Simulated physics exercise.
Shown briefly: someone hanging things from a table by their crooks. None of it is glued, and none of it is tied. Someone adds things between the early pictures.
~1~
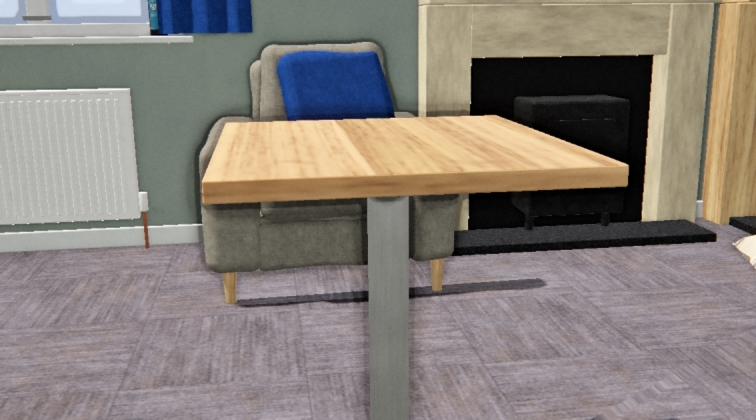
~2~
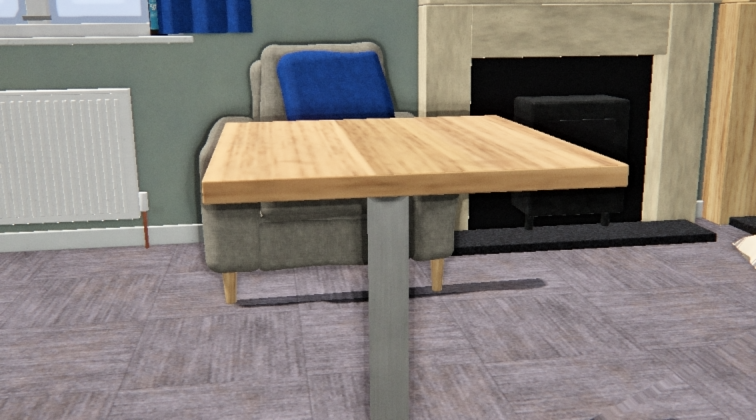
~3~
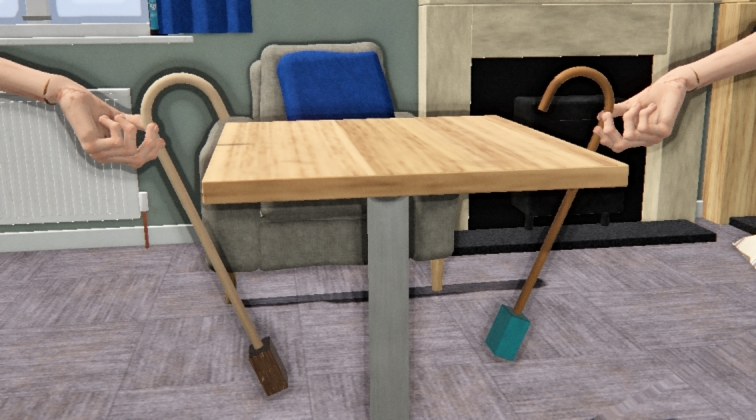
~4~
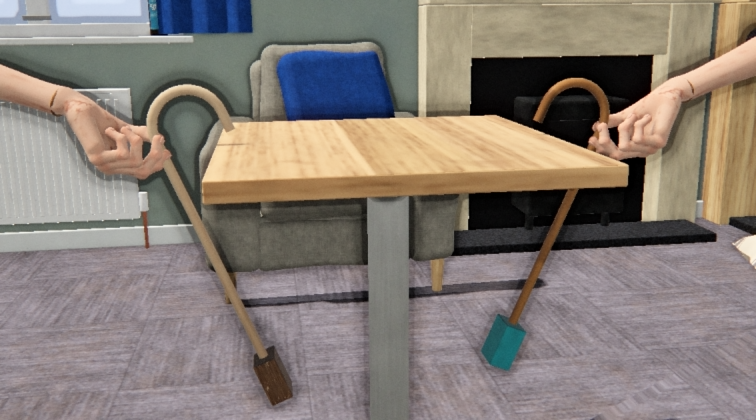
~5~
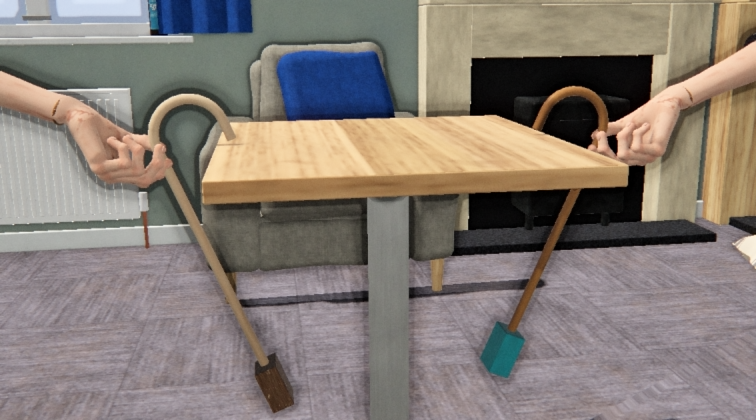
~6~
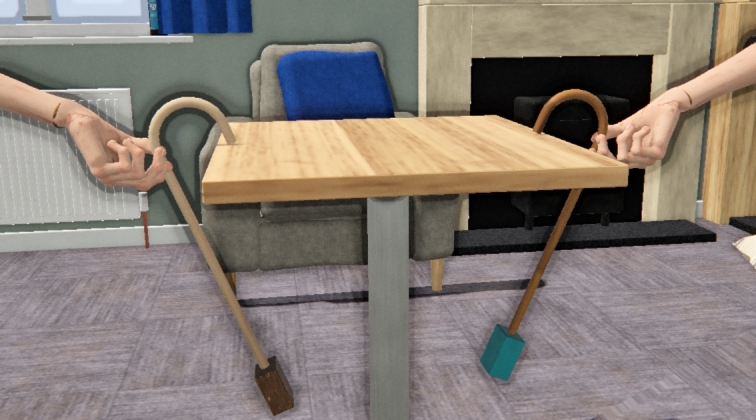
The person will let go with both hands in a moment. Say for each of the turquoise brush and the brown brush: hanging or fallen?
Turquoise brush: Hanging; brown brush: Hanging.
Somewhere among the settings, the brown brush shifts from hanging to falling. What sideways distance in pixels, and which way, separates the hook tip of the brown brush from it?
Direction left, distance some 16 pixels.
Then, 0.40 s later than the last frame, turquoise brush at rest near (529, 233); brown brush at rest near (243, 256).
When it is over, the turquoise brush remains in place, near (529, 233); the brown brush remains in place, near (243, 256).
